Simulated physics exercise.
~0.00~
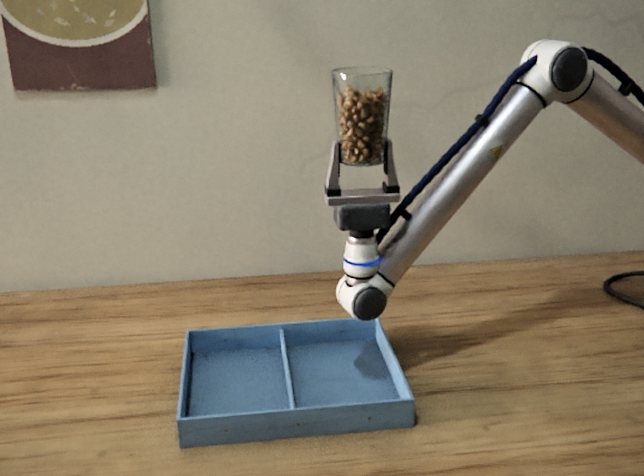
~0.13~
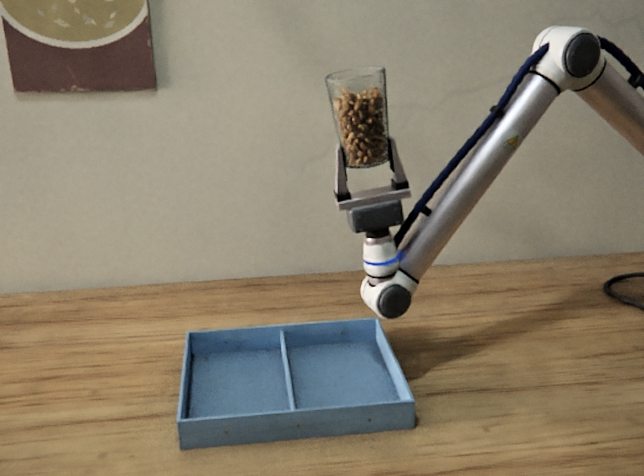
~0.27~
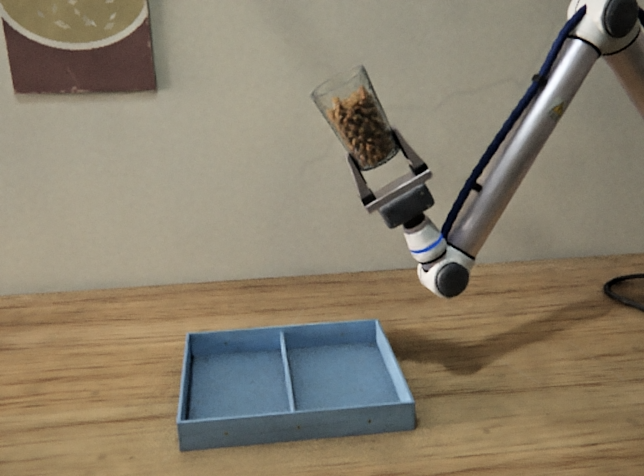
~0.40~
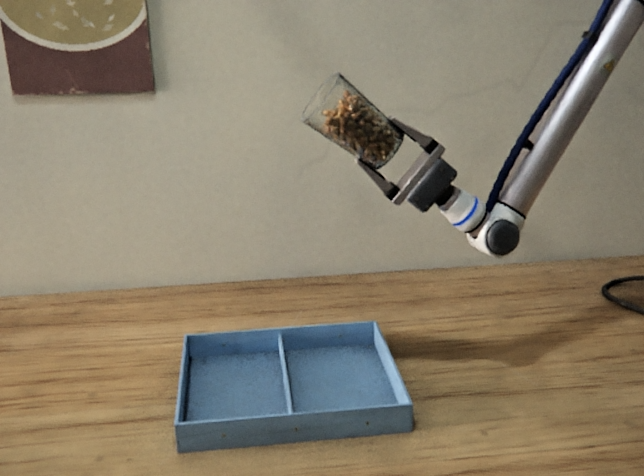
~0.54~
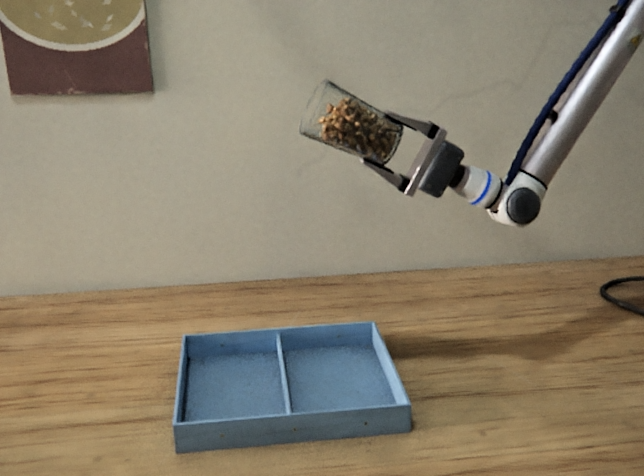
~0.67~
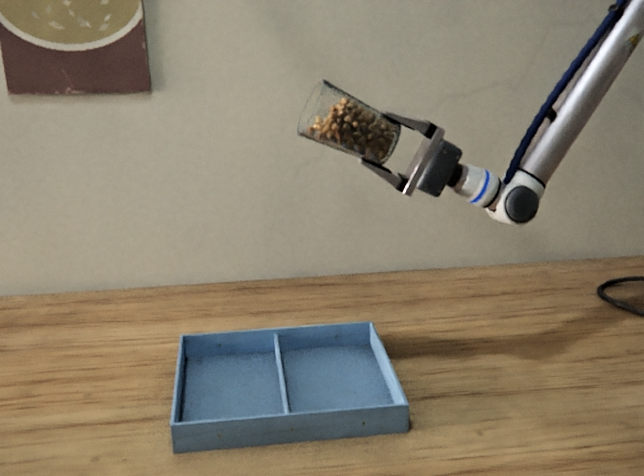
The clip opens with a robot arm holding a clear tumbler of dried beans upright above a blue divided tray on a wooden table. The arm shifts right and tilts the tumbler leftward, gradually at first and then steeply. By the close, it hardly moves, with the beans still inside the tumbler.
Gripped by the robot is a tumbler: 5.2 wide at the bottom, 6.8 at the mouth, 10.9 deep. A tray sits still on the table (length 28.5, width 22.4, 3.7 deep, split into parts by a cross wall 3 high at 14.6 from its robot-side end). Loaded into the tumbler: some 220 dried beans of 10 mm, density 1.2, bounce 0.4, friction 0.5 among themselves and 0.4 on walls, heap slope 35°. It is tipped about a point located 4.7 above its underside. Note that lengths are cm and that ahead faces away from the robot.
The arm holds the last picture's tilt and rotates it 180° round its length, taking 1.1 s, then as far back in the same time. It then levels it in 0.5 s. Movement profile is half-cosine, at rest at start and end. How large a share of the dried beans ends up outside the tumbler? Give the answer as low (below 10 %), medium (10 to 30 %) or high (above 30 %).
Low, below 10 %.
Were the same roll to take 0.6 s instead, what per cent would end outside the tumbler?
You'd be looking at some 0 per cent.
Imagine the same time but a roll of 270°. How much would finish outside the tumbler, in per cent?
That would come to close to 0 in a hundred.
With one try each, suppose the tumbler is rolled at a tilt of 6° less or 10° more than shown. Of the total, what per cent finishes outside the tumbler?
Roughly 0 % on the first try and 5 % on the second.
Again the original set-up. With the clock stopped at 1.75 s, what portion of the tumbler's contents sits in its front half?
Front-half share of contents: Approx. 55 per cent.
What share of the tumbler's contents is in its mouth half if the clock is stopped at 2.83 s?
40 percent or so.
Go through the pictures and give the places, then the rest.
The first frame shows tumbler middle at (362, 118), upright; upper third of the load around (362, 105), from x 340 to 385, top at y 90; 219 in the tumbler.
The second frame shows tumbler middle at (361, 120), tipped 8°; upper third of the load around (361, 107), from x 335 to 385, top at y 95.
The third frame shows tumbler middle at (359, 122), tipped 29°; upper third of the load around (358, 111), from x 330 to 390, top at y 90.
The fourth frame shows tumbler middle at (356, 125), tipped 50°; upper third of the load around (354, 115), from x 325 to 395, top at y 95.
The fifth frame shows tumbler middle at (354, 127), tipped 62°; upper third of the load around (352, 117), from x 325 to 395, top at y 100.
The sixth frame shows tumbler middle at (351, 127), tipped 63°; upper third of the load around (350, 117), from x 315 to 395, top at y 100; 219 in the tumbler.
After 1.75 s, tipped 63°, highest piece 40 above the table; 219 in the tumbler.
After 2.83 s, tipped 63°, highest piece 40 above the table; 219 in the tumbler.
After 3.57 s, upright, highest piece 42 above the table; 219 in the tumbler.
After 4.27 s, upright, highest piece 42 above the table; 219 in the tumbler.
At rest, 219 in the tumbler. That is 0 % outside the tumbler.
